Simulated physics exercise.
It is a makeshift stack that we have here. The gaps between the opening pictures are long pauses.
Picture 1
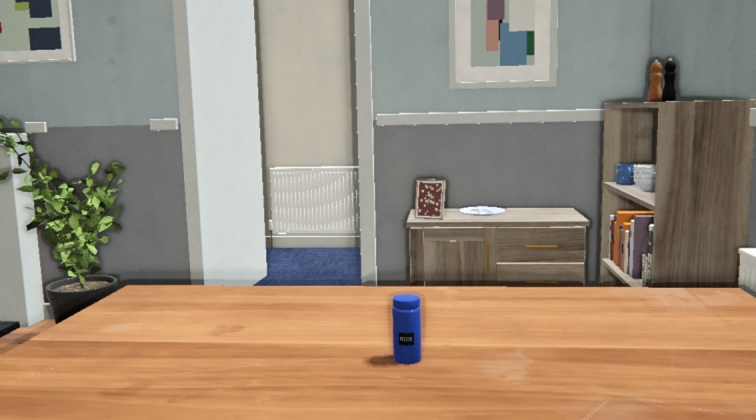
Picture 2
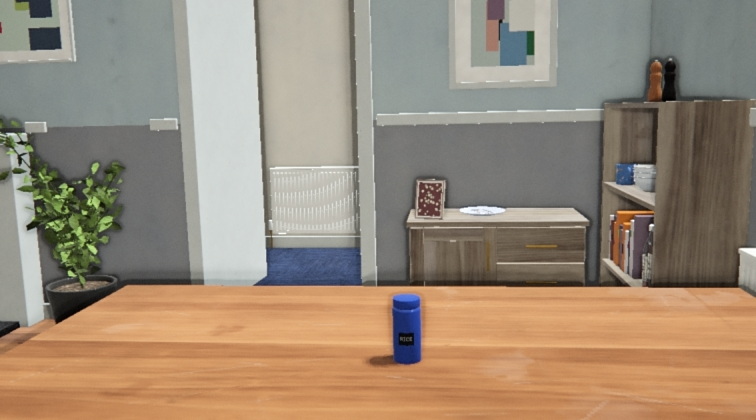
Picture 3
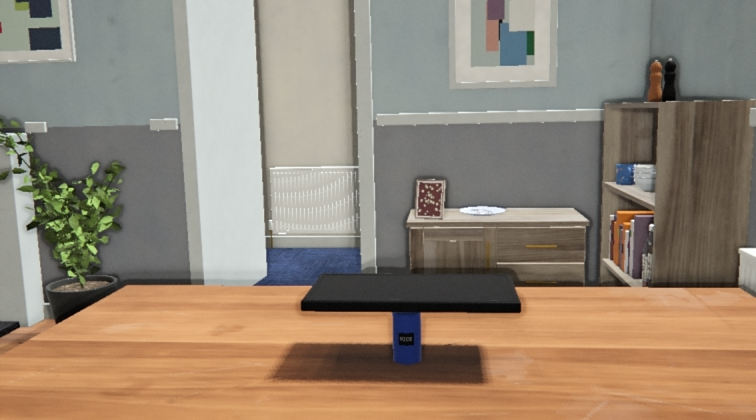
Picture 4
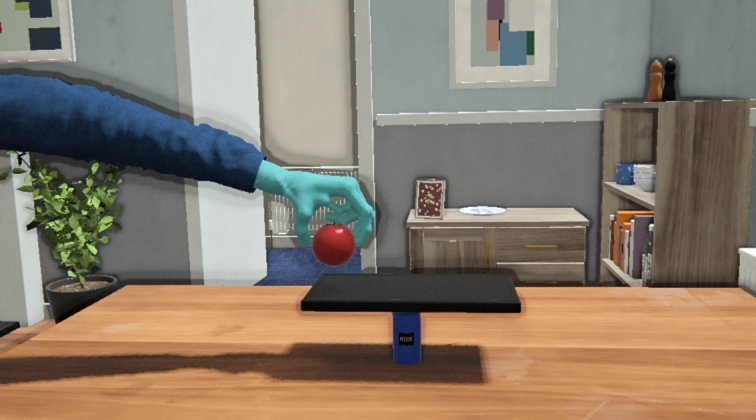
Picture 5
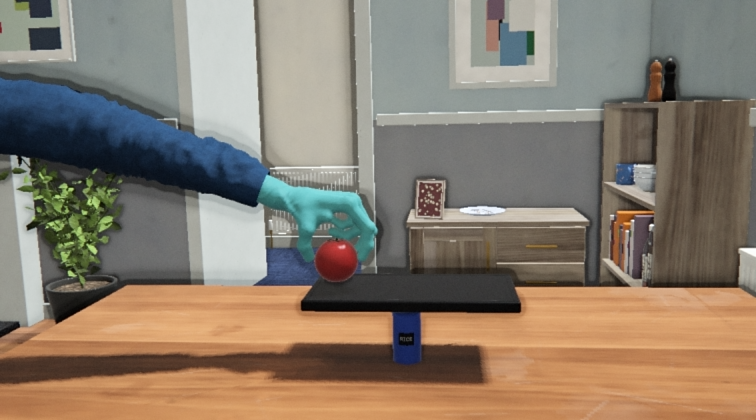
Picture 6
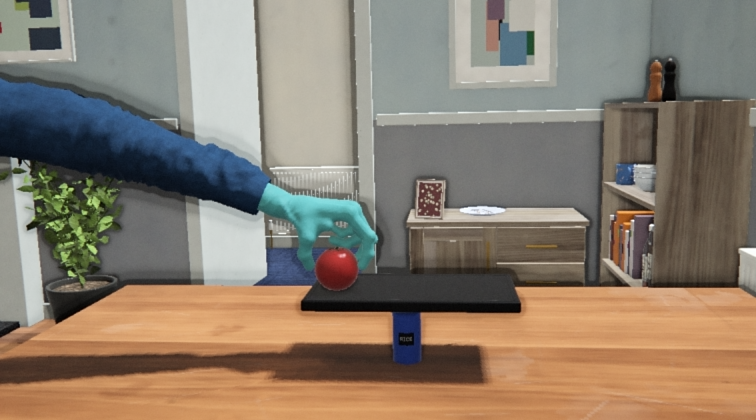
At the start, a small blue container stands alone on a wooden table, and nothing moves. A flat black lid then appears balanced across its top. A teal hand in a blue sleeve reaches in from the left and lowers a red tomato onto the lid's left side, still holding it.
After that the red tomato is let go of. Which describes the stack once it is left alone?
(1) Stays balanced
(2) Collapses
Collapses (2).
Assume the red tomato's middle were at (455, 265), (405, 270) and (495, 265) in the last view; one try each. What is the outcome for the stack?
Try one - toppled; try two - upright; try three - toppled.
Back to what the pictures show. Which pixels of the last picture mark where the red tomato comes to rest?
At about (254, 348).
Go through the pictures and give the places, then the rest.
In the first frame, the last thing is not in view yet.
In the second frame, the last thing is not in view yet.
In the third frame, the last thing is not in view yet; black lid (412, 291).
The fourth frame shows coming down; red tomato (333, 244); black lid (412, 291).
The fifth frame shows coming down; red tomato (336, 260); black lid (412, 291).
The sixth frame shows set down, still held; red tomato (337, 269); black lid (412, 291).
Then, 0.50 s past the last view, red tomato now fallen; black lid rocked 42° from its first pose.
Then, 0.70 s past the last view, black lid rocked 38° from its first pose.
Finally, fallen, red tomato; moved from the start, black lid; blue shaker still in place. Final places as the last picture's camera would see them, red tomato near (253, 348). The stack comes apart.
